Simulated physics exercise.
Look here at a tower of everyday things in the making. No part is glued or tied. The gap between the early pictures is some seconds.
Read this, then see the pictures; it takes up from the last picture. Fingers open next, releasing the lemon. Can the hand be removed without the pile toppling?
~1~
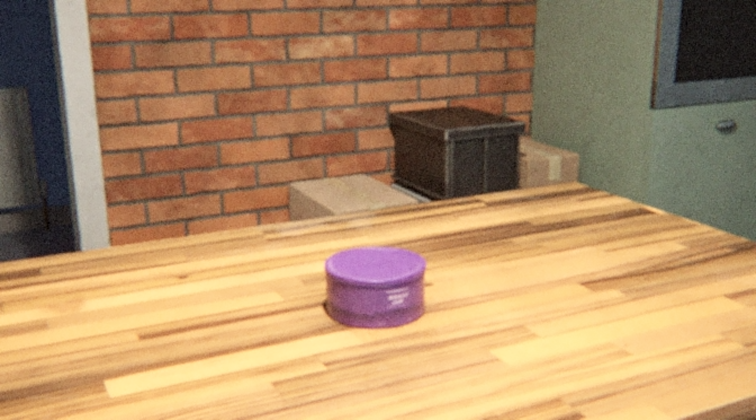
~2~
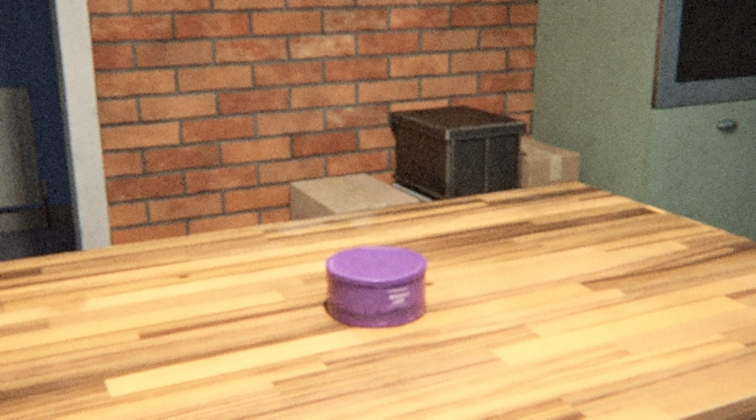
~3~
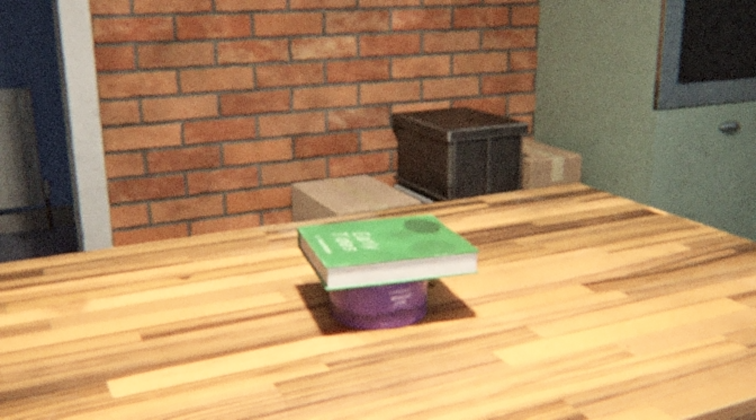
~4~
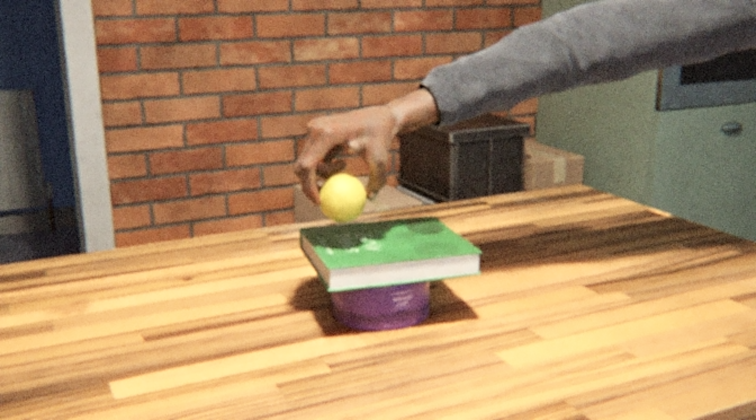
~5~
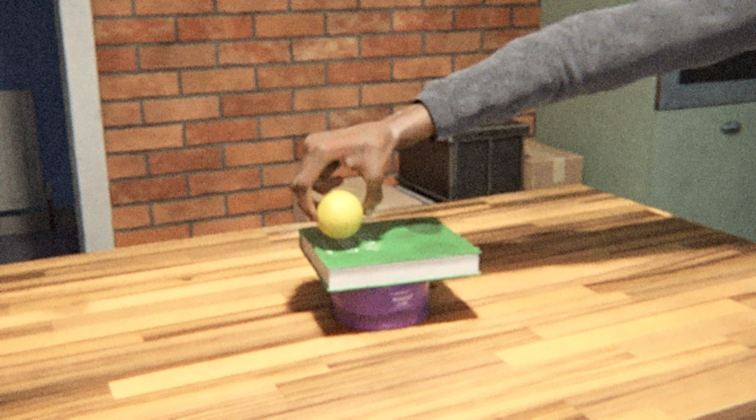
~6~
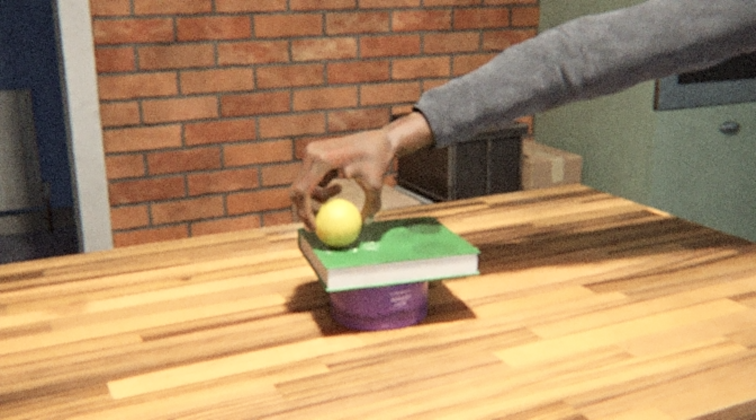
Yes, the balance works.
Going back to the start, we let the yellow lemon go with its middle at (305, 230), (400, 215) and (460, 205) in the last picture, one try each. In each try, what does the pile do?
The pile collapses the first time, remains standing the second time and collapses the third time.
Then, 0.30 s after the last picture, nothing has stirred.
Then, 0.70 s after the last picture, yellow lemon resting near (338, 224).
At rest, all 3 in place. Seen from the same camera at the end, yellow lemon near (338, 224). The pile keeps its balance.
